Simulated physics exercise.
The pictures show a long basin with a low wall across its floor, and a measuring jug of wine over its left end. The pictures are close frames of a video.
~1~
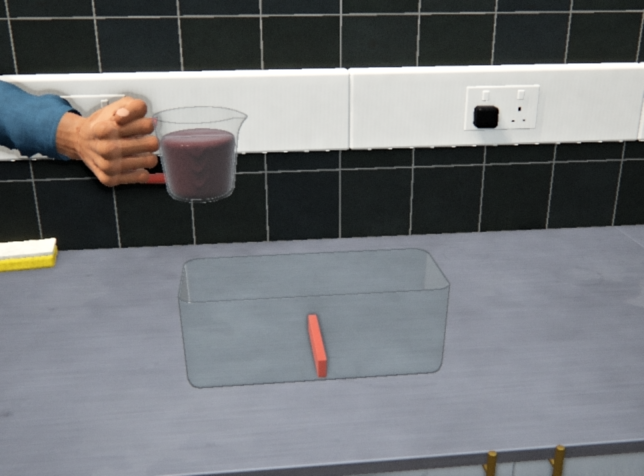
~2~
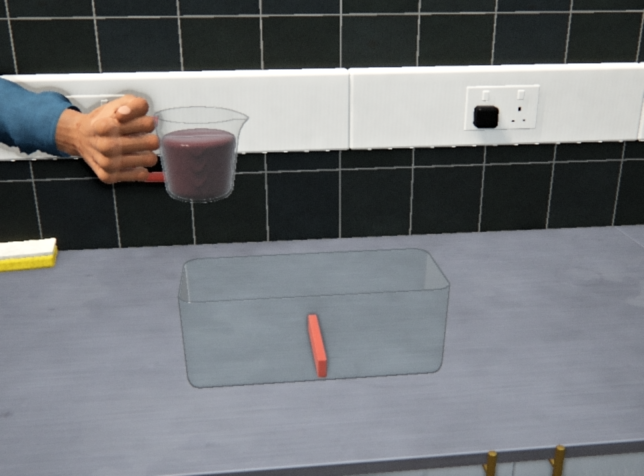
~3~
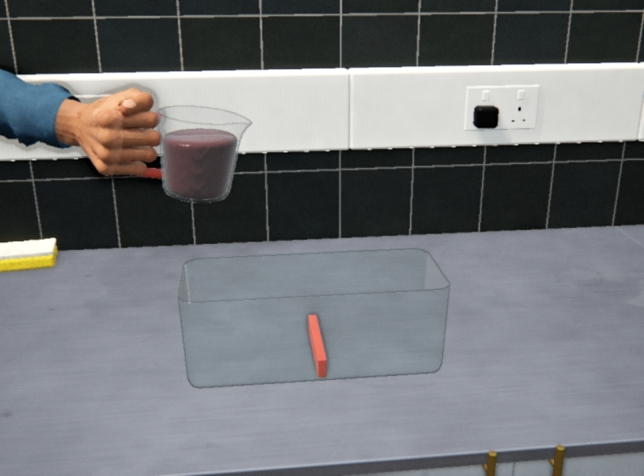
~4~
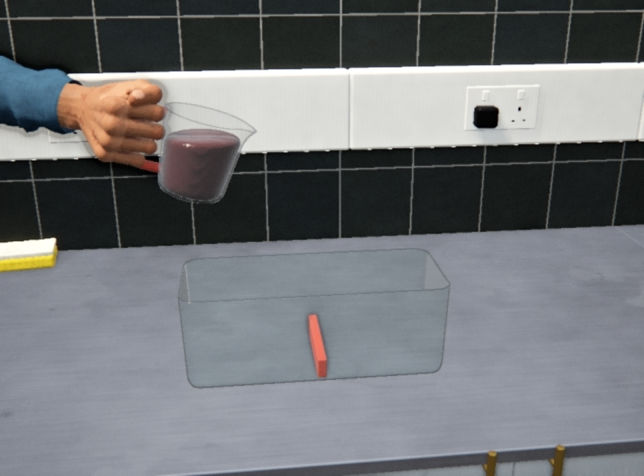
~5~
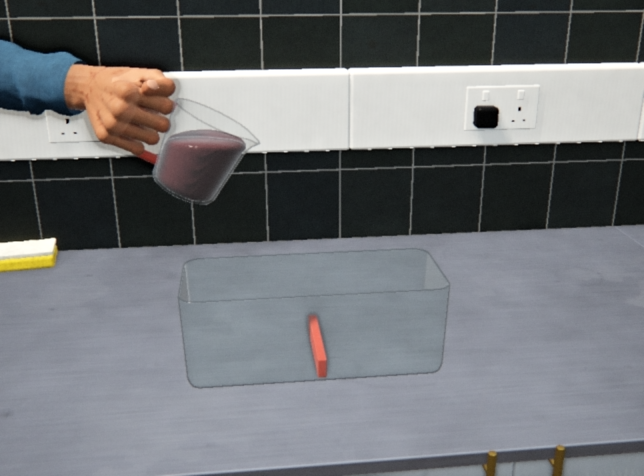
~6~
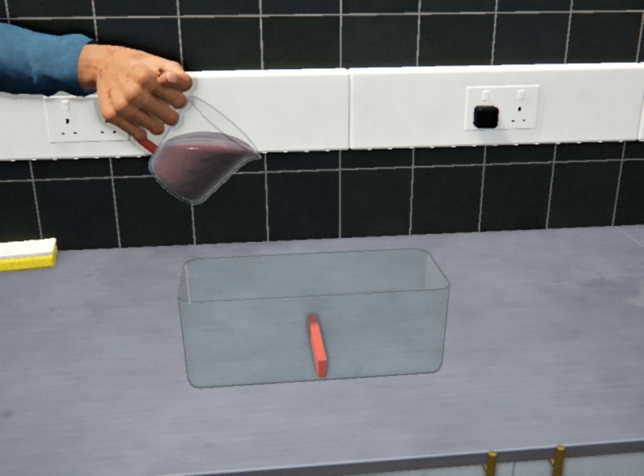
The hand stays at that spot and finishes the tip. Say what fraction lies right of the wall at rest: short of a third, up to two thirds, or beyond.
The share right of the wall is not even a third.
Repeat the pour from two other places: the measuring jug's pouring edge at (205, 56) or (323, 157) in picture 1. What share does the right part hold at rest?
Roughly 20 per cent, and 90 per cent.
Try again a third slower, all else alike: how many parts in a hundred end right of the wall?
Roughly 20 in a hundred.
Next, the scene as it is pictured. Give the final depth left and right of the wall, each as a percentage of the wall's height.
The left part 50 per cent, the right part 10.
A moment on, the measuring jug is tipped right over and 34 per cent is still to pour, 22 is left of the wall and 0 right of it.
Next, the measuring jug is tipped right over and 1 per cent is still to pour, 82 is left of the wall and 6 right of it.
Then the measuring jug is tipped right over and 0 per cent is still to pour, 76 is left of the wall and 13 right of it.
Later the measuring jug is tipped right over and 0 per cent is still to pour, 76 is left of the wall and 15 right of it.
In the end 76 per cent lies left of the wall, 15 right of it and 9 outside.
